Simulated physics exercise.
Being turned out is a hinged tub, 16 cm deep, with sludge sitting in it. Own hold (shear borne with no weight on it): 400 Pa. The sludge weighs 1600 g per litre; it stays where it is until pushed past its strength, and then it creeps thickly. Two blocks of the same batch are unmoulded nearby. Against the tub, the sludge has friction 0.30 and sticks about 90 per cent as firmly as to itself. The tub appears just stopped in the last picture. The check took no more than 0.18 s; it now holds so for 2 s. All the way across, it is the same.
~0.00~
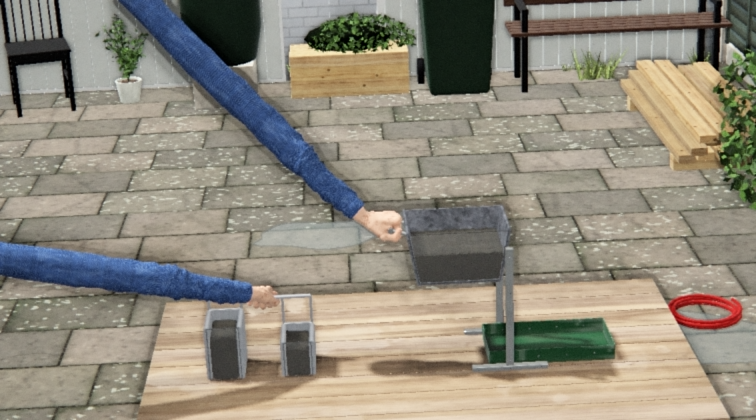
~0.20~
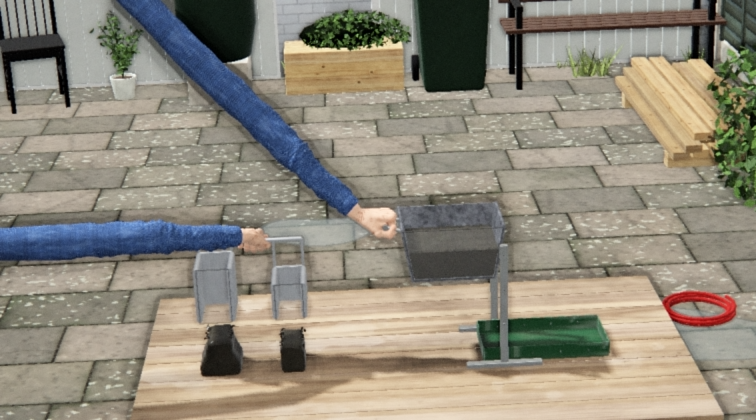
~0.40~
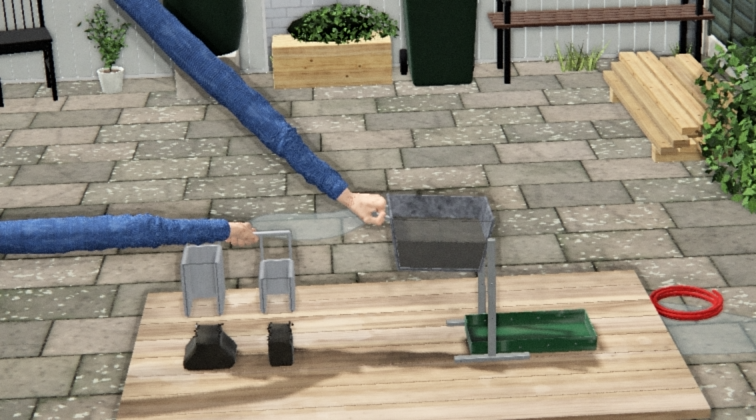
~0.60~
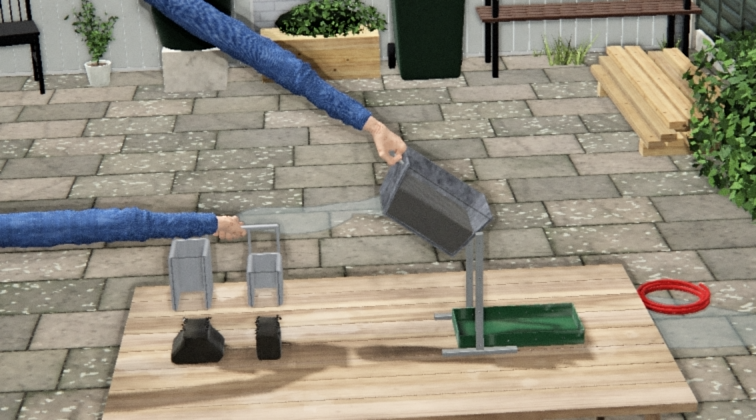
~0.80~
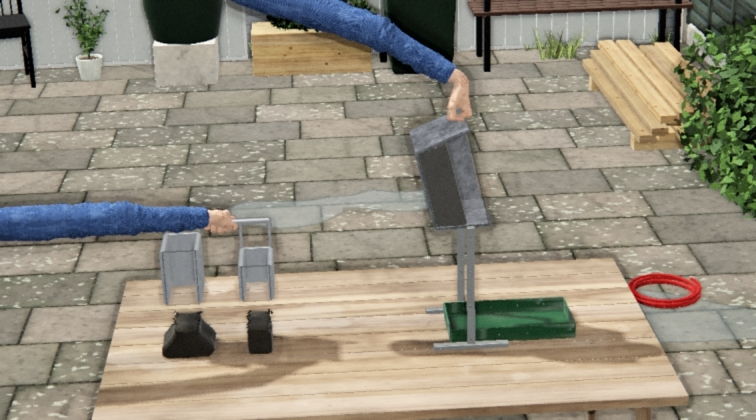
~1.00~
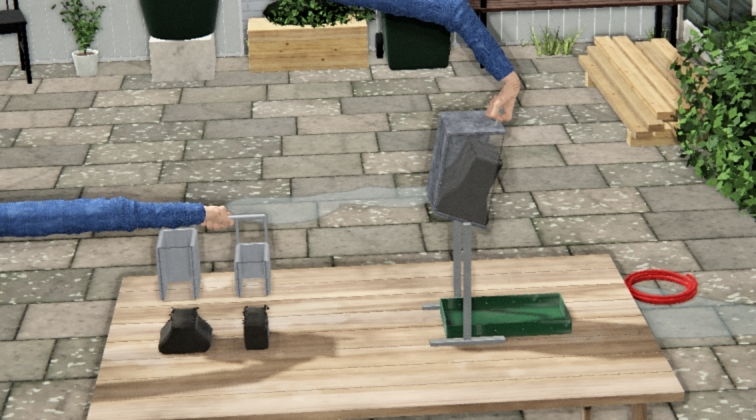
Blue-sleeved arms lifting moulds off two dark blocks, the left one slumping, then tilting a hinged tub of sludge steeply rightward.
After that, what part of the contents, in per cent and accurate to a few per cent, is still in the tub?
The part still in the tub is near 0 out of 100.
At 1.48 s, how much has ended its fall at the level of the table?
70 %.
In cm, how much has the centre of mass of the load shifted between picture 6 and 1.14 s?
Looks like around 14 cm to me.
After 1.14 s, the tub is at 100 degrees and holds 34 %.
After 1.31 s, the tub is at 100 degrees and holds 14 %.
After 1.48 s, the tub is at 100 degrees and holds 0 %.
After 1.65 s, the tub is at 100 degrees and holds 0 %.
After 3.00 s, at the end, the tub is at 100 degrees and holds 0 %.
